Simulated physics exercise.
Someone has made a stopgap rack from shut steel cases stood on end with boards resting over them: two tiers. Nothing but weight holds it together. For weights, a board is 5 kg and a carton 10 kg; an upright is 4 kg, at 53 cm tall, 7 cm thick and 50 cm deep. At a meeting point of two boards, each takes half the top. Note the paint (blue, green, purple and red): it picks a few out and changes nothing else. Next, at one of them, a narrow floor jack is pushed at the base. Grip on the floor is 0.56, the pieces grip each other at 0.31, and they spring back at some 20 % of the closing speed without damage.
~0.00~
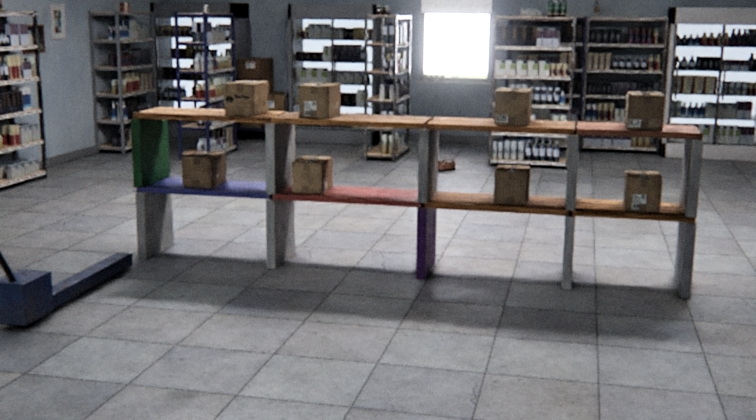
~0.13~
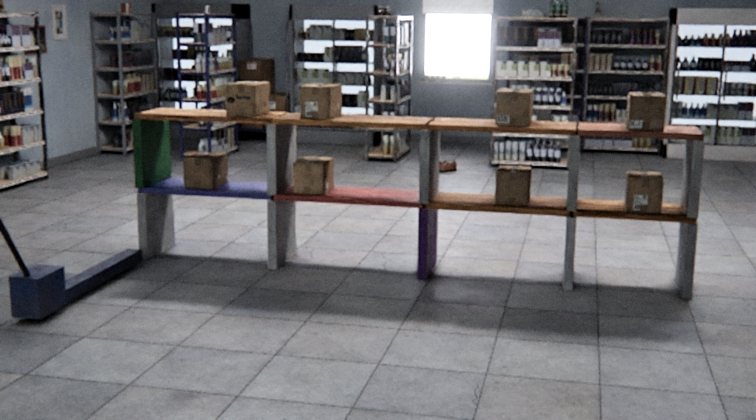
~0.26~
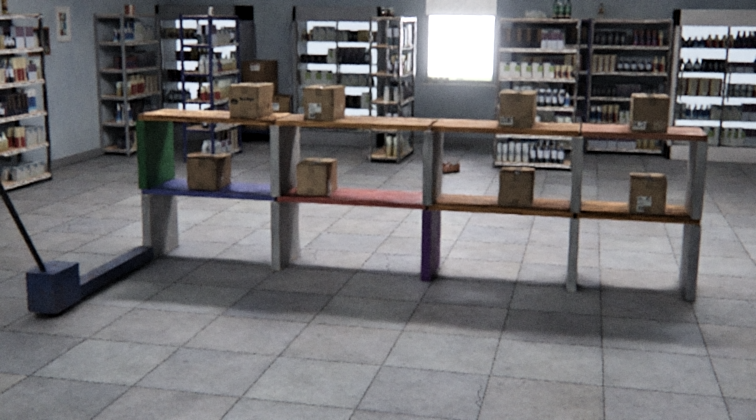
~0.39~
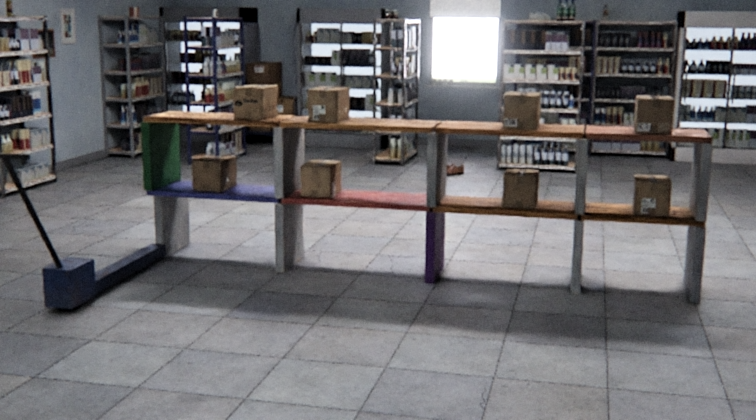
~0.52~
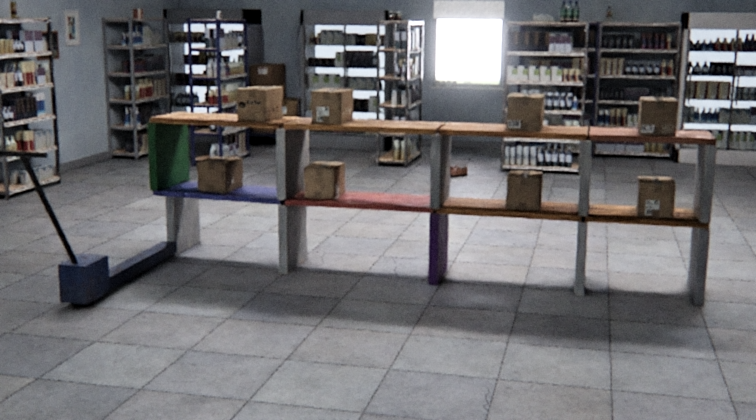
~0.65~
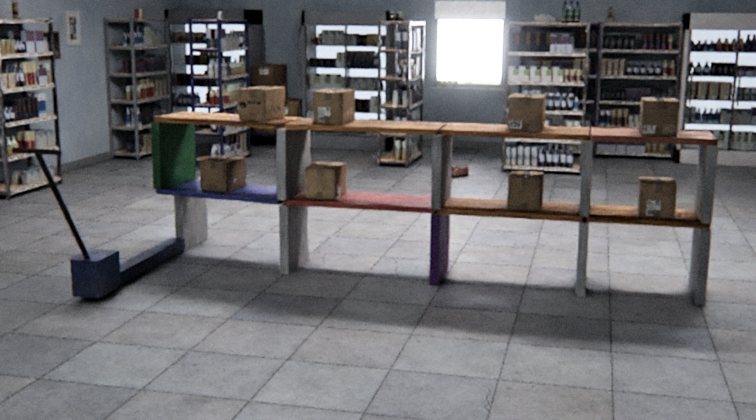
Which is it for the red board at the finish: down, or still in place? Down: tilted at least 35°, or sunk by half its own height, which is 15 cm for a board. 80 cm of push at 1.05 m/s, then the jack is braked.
Still in place.
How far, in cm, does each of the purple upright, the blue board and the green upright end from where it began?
The purple one ends 0 cm from where it began, the blue one 70 cm, and the green one 100 cm.
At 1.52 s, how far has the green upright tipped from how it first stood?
Angle at that time, about 30 degrees.
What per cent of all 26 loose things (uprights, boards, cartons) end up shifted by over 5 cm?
That comes to 25 in a hundred.
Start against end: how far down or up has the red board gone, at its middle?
Its middle finishes around 0 cm lower.
By 0.88 s, none of the 26 pieces down, 6 disturbed; red board unmoved; green upright moved 32 cm.
By 1.52 s, 2 of the 26 pieces down; red board unmoved; blue board tilted 33°.
By 1.76 s, 5 of the 26 pieces down; red board unmoved; green upright tilted 71°, 47 cm lower.
By 2.16 s, 6 of the 26 pieces down; red board unmoved; green upright on its side.
When it is over (3.2 s), 6 of the 26 pieces down; red board unmoved; green upright on its side; blue board tilted 8°, 45 cm lower. In pixels of the last frame, middles, red board near (366, 201), green upright near (98, 251).
